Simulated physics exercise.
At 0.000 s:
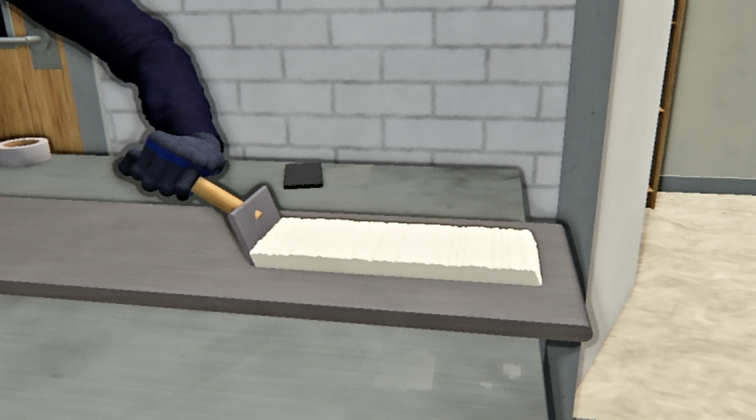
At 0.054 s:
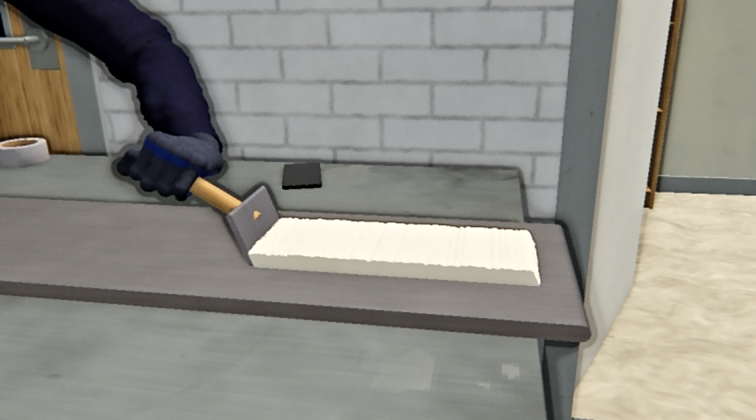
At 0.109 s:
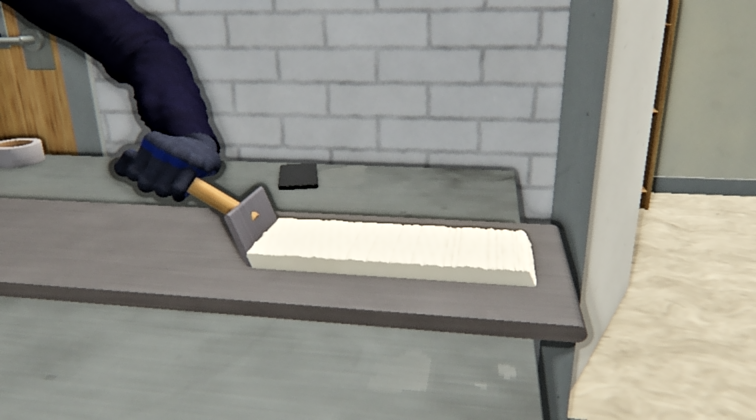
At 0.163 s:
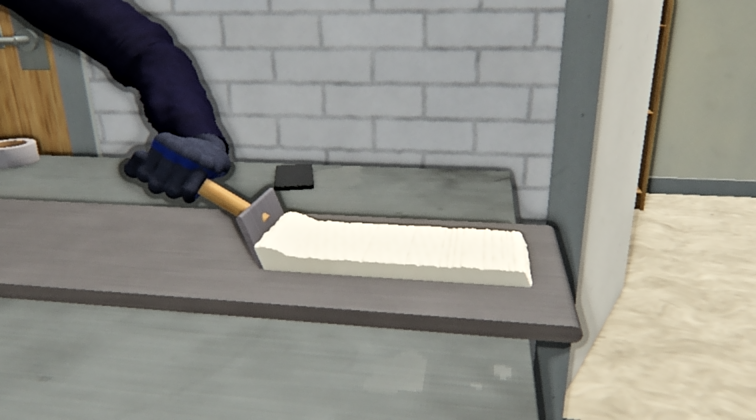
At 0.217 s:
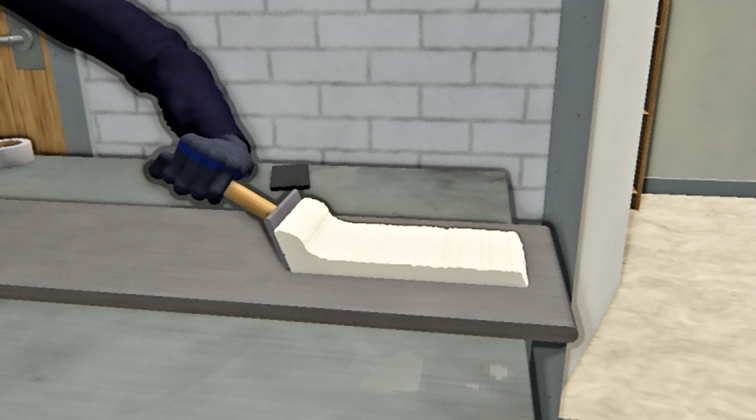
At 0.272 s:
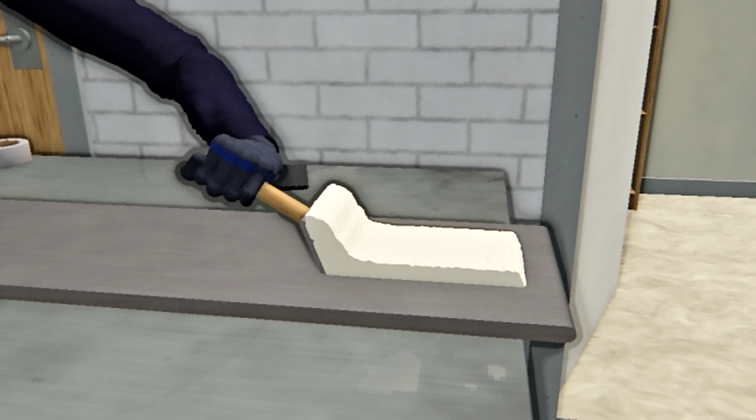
Gloved hand pushing a scraper rightward along a grey board, bunching a flat white slab into a rising heap against the blade.
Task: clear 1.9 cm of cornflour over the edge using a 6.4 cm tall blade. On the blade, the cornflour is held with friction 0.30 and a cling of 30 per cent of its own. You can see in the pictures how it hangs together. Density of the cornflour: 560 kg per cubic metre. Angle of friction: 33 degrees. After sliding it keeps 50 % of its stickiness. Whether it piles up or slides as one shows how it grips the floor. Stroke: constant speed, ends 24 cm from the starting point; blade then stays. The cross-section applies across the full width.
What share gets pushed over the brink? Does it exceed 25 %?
No.
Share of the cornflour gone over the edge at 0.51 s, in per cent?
It's some 0 percent by my reckoning.
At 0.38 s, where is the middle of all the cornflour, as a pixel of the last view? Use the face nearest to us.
The spot is somewhere around (431, 258).
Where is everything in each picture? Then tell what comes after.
The first picture shows foot of the blade at (256, 267), not yet moved; leading edge of the cornflour at (540, 284), piled 1.9 cm high.
The second picture shows foot of the blade at (254, 267), not yet moved; leading edge of the cornflour at (539, 284), piled 1.9 cm high.
The third picture shows foot of the blade at (253, 268), moved 2 mm; leading edge of the cornflour at (535, 285), piled 1.9 cm high.
The fourth picture shows foot of the blade at (264, 270), moved 2.3 cm; leading edge of the cornflour at (531, 285), piled 3.1 cm high.
The fifth picture shows foot of the blade at (292, 272), moved 6.2 cm; leading edge of the cornflour at (527, 285), piled 5.2 cm high.
The sixth picture shows foot of the blade at (327, 275), moved 11 cm; leading edge of the cornflour at (525, 285), piled 7.3 cm high.
After 0.38 s, 0 % has gone over the edge.
After 0.51 s, 0 % has gone over the edge.
After 0.64 s, 7 % has gone over the edge.
After 0.77 s, 7 % has gone over the edge.
After 1.29 s, at the end, 7 % has gone over the edge.
